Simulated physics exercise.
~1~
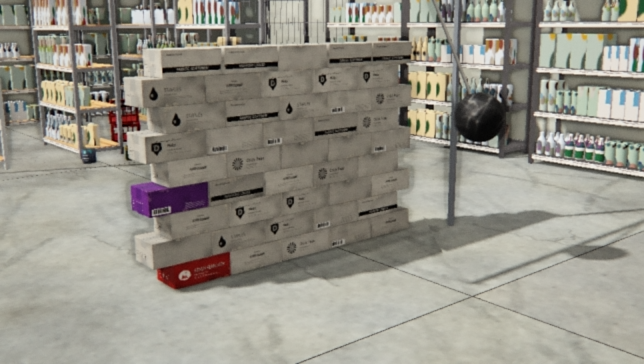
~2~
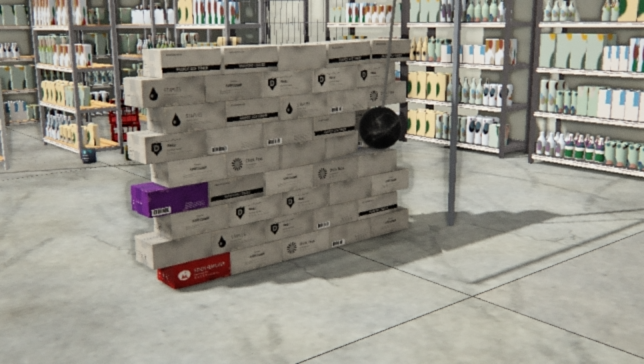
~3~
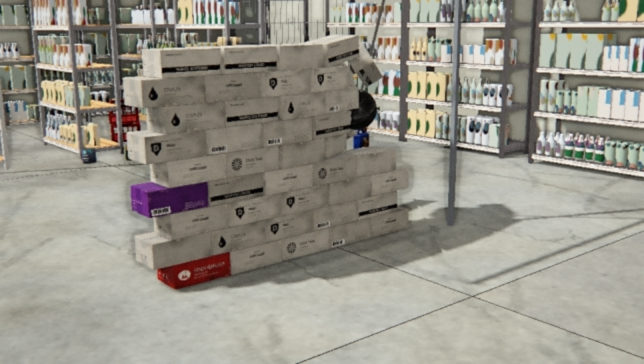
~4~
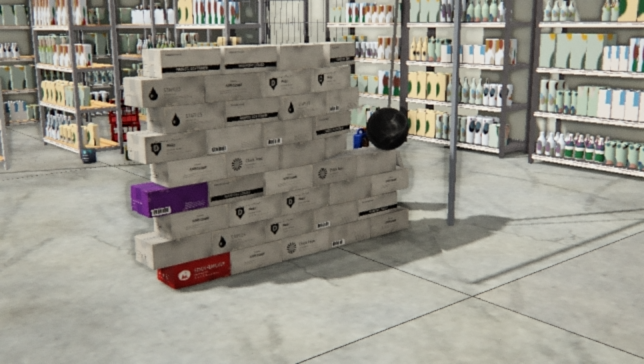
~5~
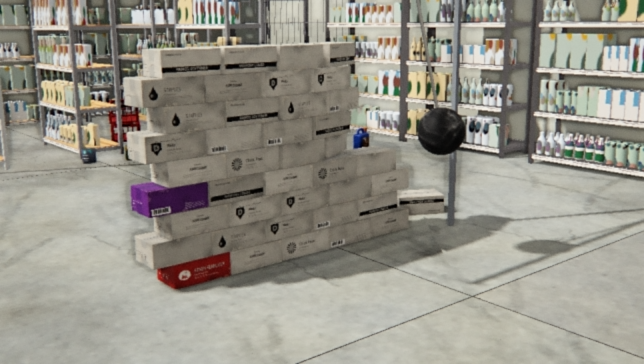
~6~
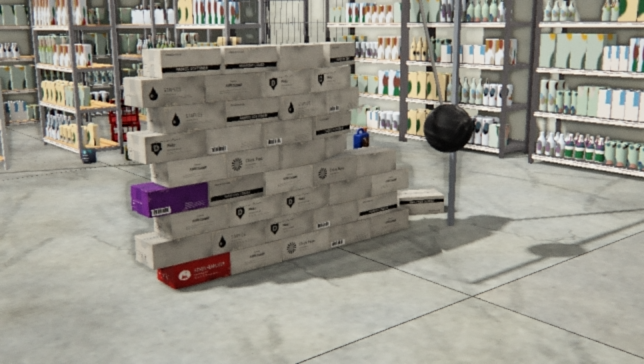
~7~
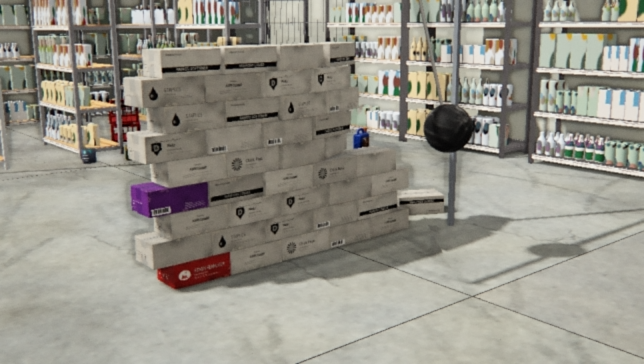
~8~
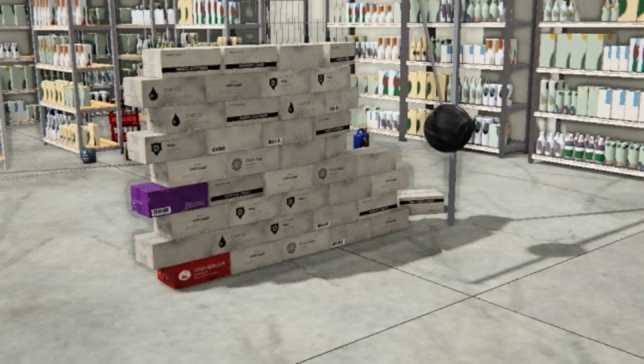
In a shop with stocked shelves along the back, seen from a still, slightly raised view, a wall of pale boxes stands on a grey floor, with a purple box at its left edge and a red one at the bottom left. A black ball hanging on a line at the right swings left into the wall's upper right end. Boxes there tilt and tumble away, opening a gap. The ball swings back right and settles, hanging still beside the wall. One fallen box rests by the right end, while most of the wall still stands, its purple and red boxes unmoved.
